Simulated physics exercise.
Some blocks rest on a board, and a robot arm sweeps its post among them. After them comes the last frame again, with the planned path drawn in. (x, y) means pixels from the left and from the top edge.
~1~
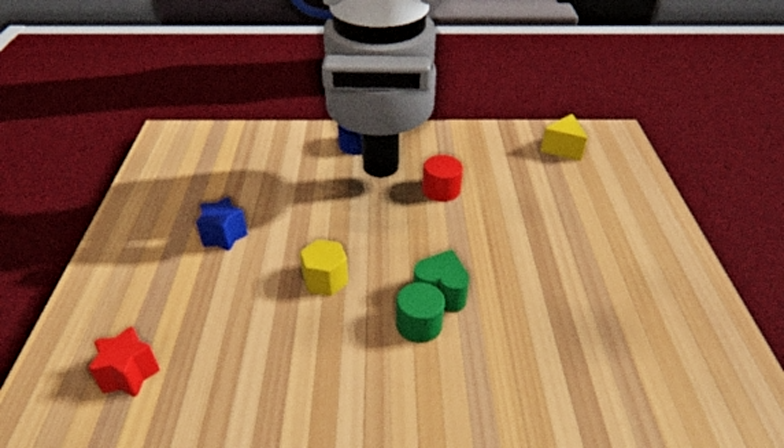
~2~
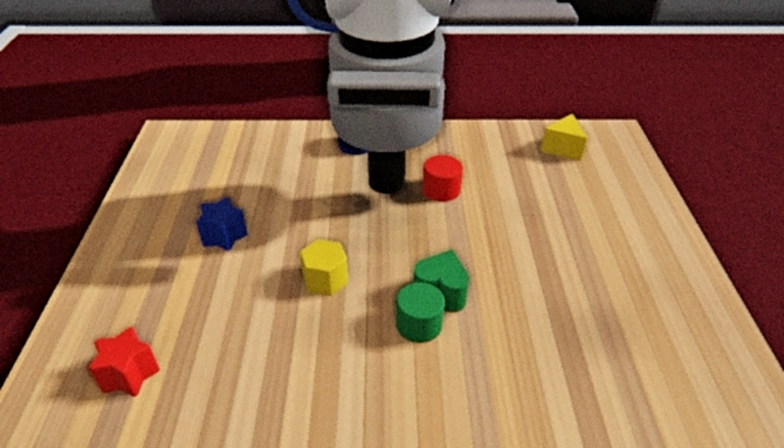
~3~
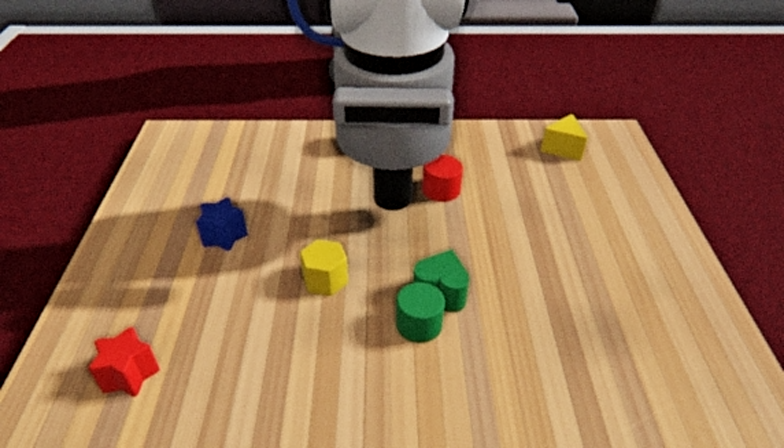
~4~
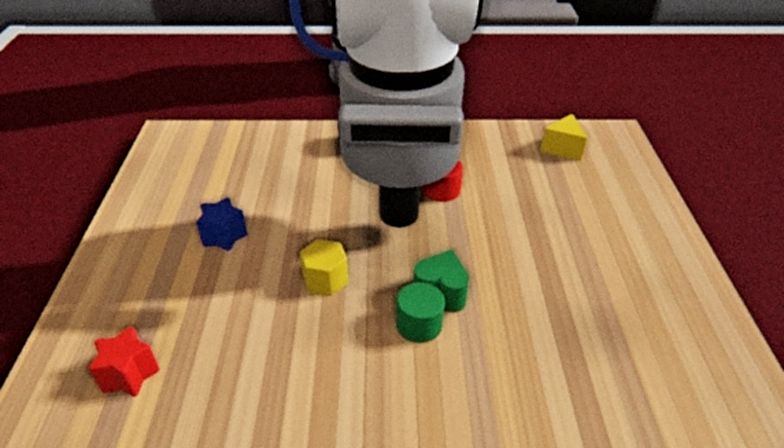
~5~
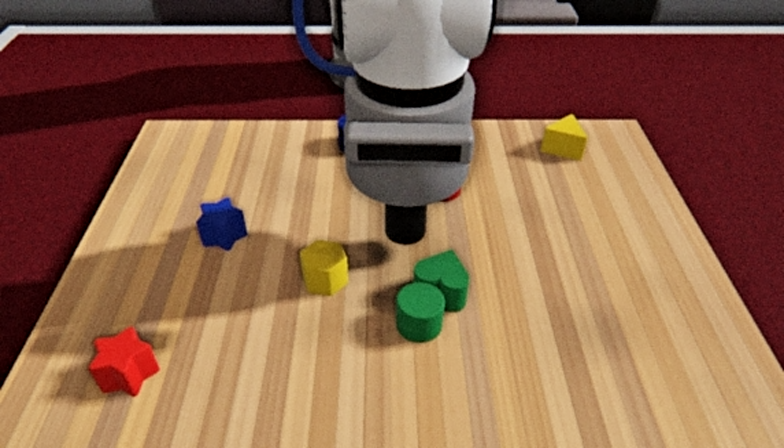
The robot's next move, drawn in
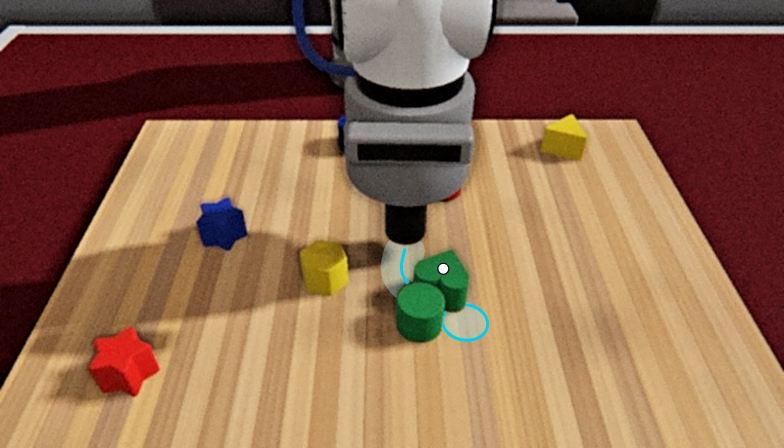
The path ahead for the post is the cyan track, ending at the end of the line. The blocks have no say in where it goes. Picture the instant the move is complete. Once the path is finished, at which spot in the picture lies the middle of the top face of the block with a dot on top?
Somewhere near (514, 295).
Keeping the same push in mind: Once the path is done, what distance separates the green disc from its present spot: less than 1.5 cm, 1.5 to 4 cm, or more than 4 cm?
It ends 1.5 to 4 cm away.
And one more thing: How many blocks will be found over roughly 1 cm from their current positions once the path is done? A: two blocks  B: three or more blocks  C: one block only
My answer is option A.
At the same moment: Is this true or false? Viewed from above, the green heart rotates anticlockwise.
The claim holds.
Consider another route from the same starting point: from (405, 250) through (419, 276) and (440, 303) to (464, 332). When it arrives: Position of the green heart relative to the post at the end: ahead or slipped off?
The post keeps it before itself.
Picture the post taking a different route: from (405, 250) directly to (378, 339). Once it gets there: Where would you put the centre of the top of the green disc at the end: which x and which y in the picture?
I'd expect the centre of its top face to be at (426, 323).
Path on the board, from (405, 250) via (404, 277) and (431, 300), ending at (465, 322); the dot is on the green heart.
On the path given first. One third of the way, post (405, 260); green heart (446, 271).
Two thirds of the way, post (433, 282); green disc (426, 310); green heart (478, 284), turned 40° anticlockwise.
At the end, post (467, 304); yellow hexagonal block in place; green disc (436, 324); green heart (514, 295), turned 75° anticlockwise.
